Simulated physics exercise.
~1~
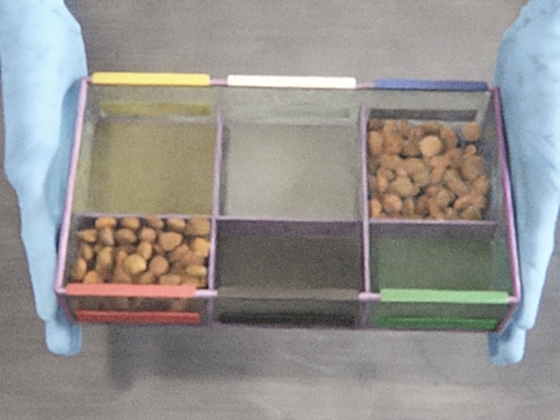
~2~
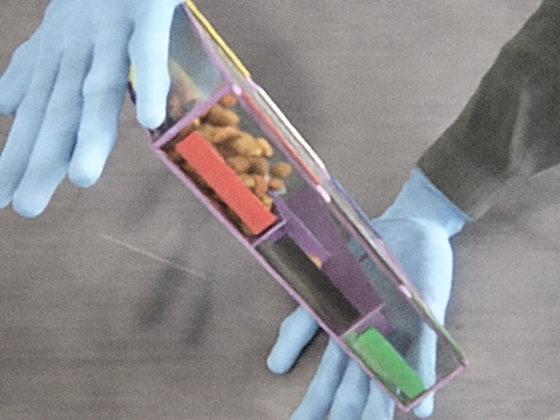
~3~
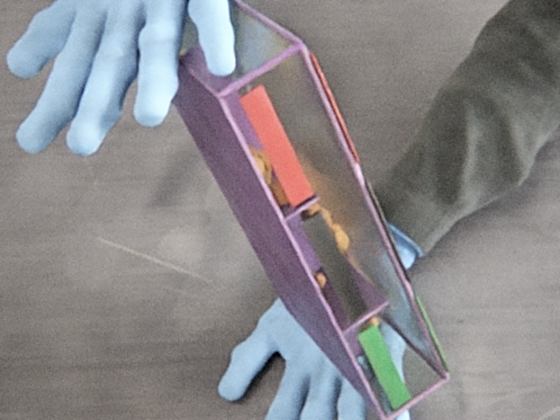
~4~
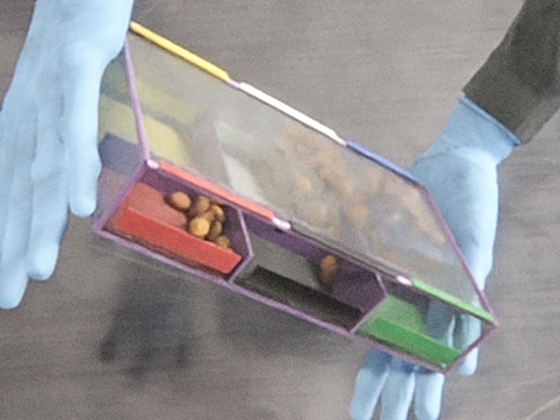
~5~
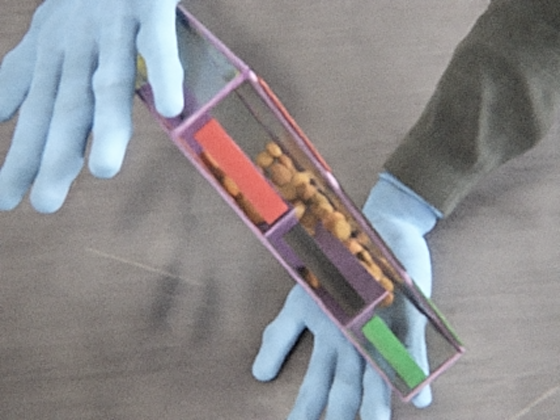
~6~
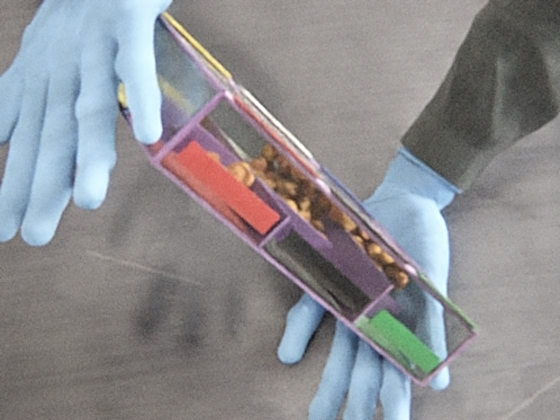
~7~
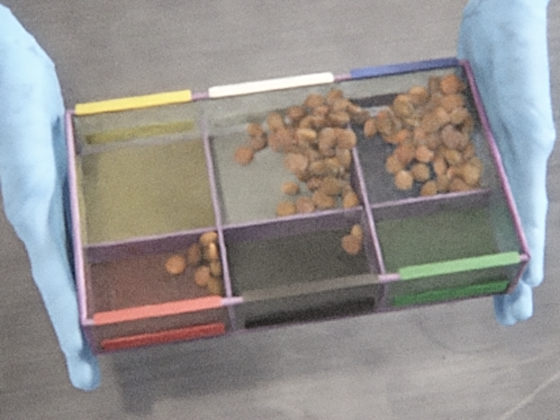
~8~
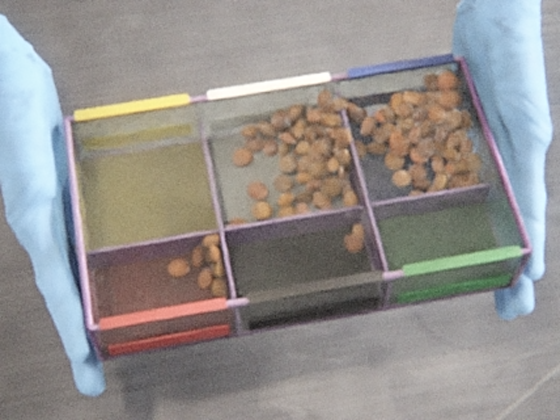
We see gloved hands holding a clear-lidded box of six colour-marked compartments, with kibble in the red and blue ones. The hands tilt it steeply, partly back, steeply again, then level, leaving kibble mostly in blue and white, with a few pieces in red and black.
